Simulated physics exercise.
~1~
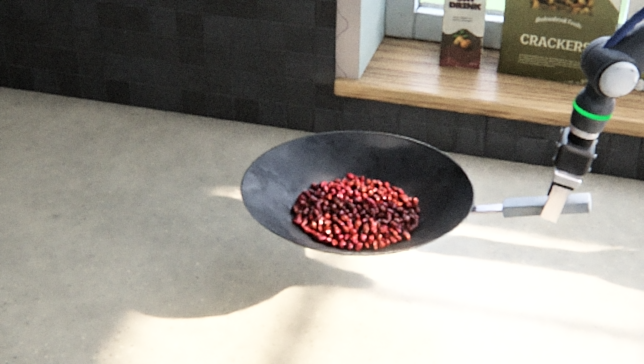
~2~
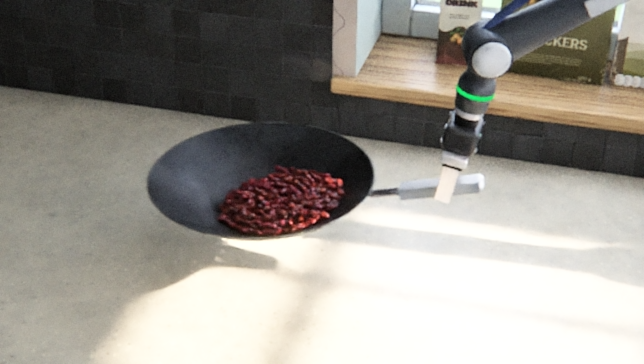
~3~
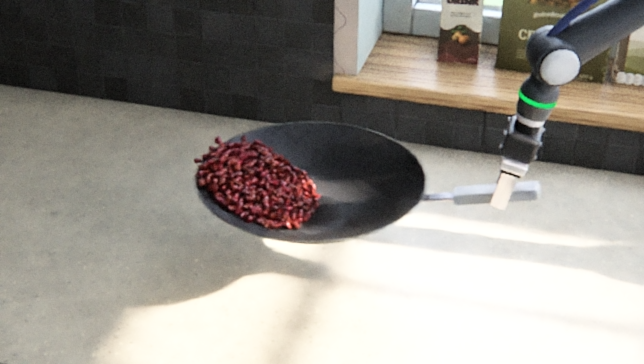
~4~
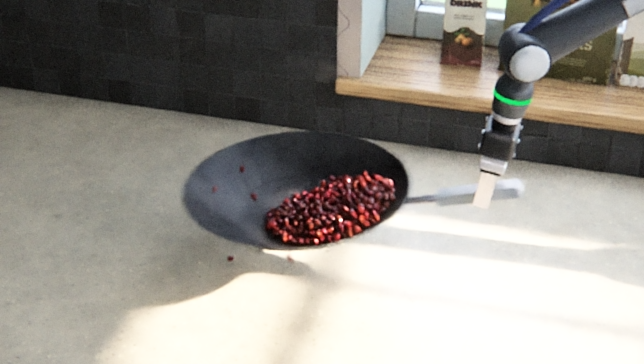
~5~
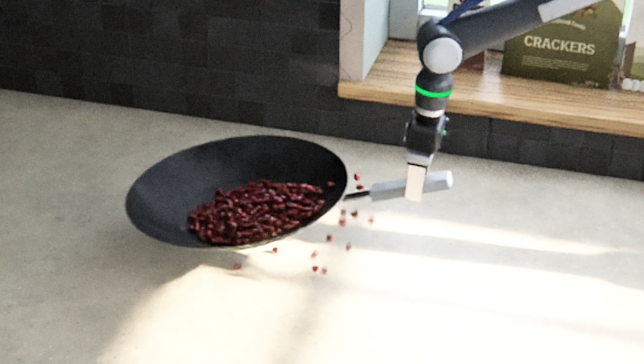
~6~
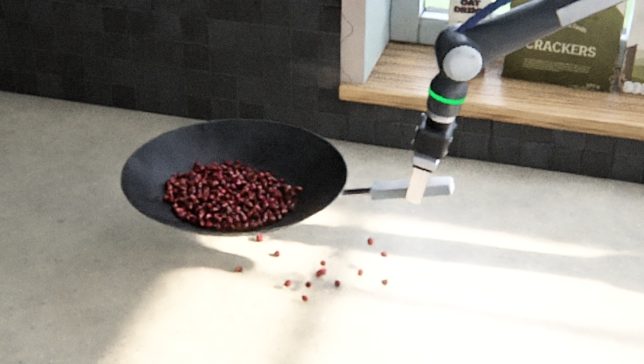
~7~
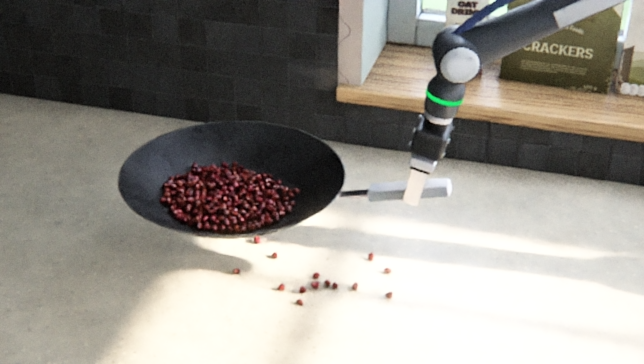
At first, a robot arm holds a dark wok by its handle above a pale countertop, with a heap of red beans resting inside. The arm swings the wok to the left, then back to the right, and the beans surge up against the left side. As the wok moves left again, the heap slides back toward the handle, and a few beans spill over the rim and drop. The wok then settles upright and still, with nearly all the beans piled inside and a small scattering lying on the counter below.
